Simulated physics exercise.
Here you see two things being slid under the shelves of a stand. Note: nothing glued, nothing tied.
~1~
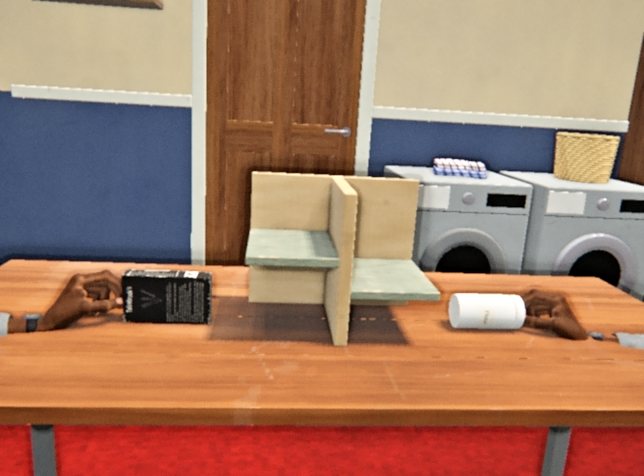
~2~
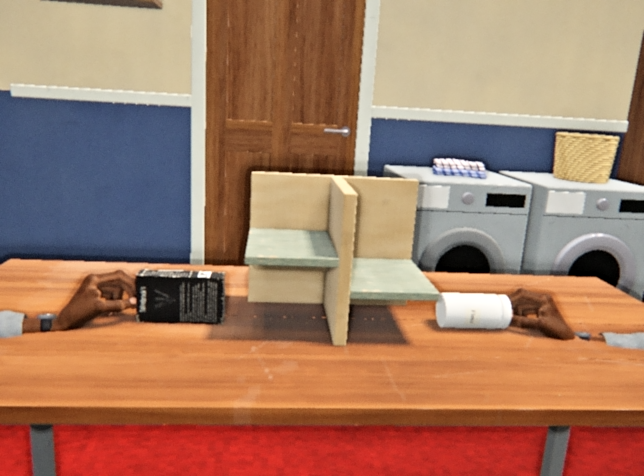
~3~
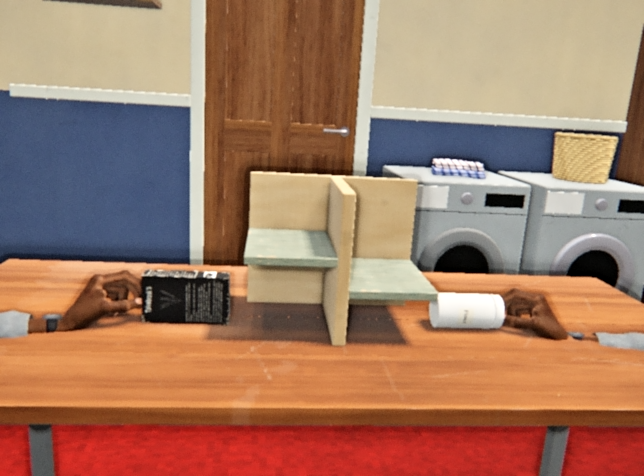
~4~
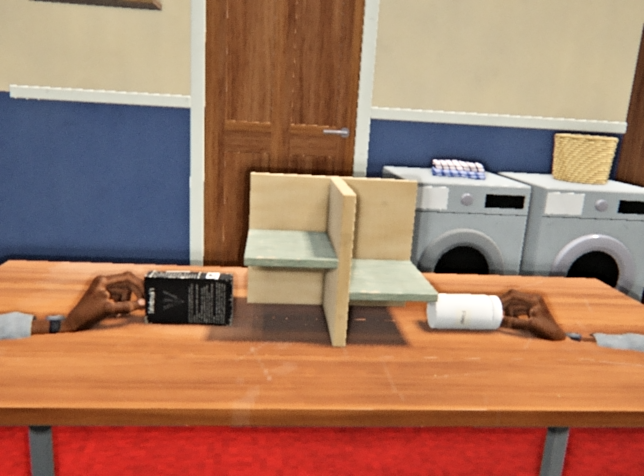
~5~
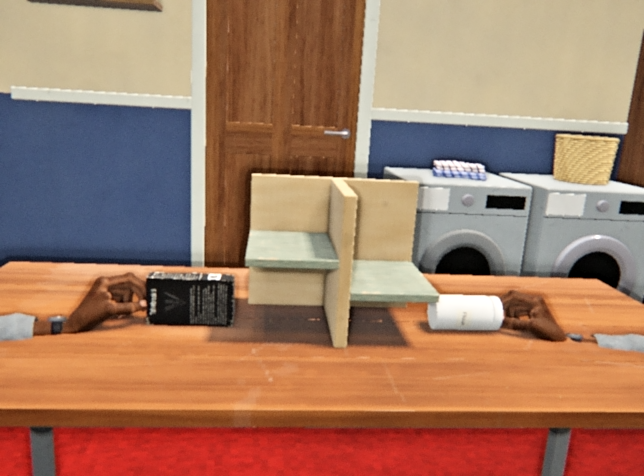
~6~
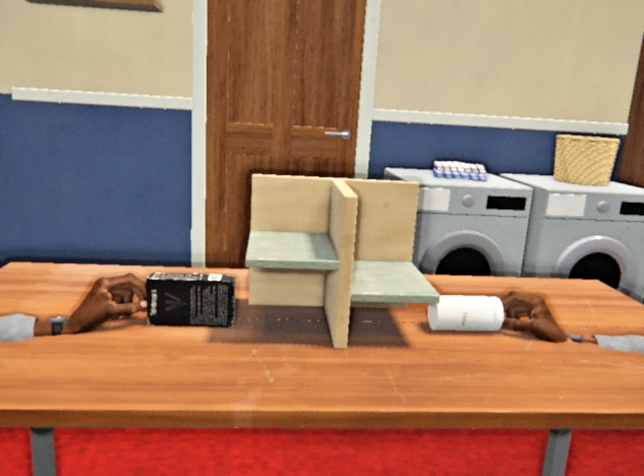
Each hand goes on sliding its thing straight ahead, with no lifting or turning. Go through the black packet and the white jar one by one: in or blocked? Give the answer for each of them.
Black packet: In. White jar: In.
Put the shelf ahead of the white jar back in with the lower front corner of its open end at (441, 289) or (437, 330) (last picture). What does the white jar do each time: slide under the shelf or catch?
White jar: Passes beneath; catches.
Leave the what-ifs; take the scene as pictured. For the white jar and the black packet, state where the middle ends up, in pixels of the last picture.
The first finishes at (388, 312), while the second finishes at (280, 303).
Then, 0.34 s past the last view, black packet sliding up to the opening near (212, 301); white jar sliding up to the opening near (447, 313).
Then, 0.60 s past the last view, black packet part of the way in near (240, 301); white jar part of the way in near (421, 313).
Then, 0.80 s past the last view, black packet part of the way in near (262, 302); white jar part of the way in near (401, 312).
Finally, the black packet clears the shelf, near (281, 302); the white jar clears the shelf, near (388, 312).
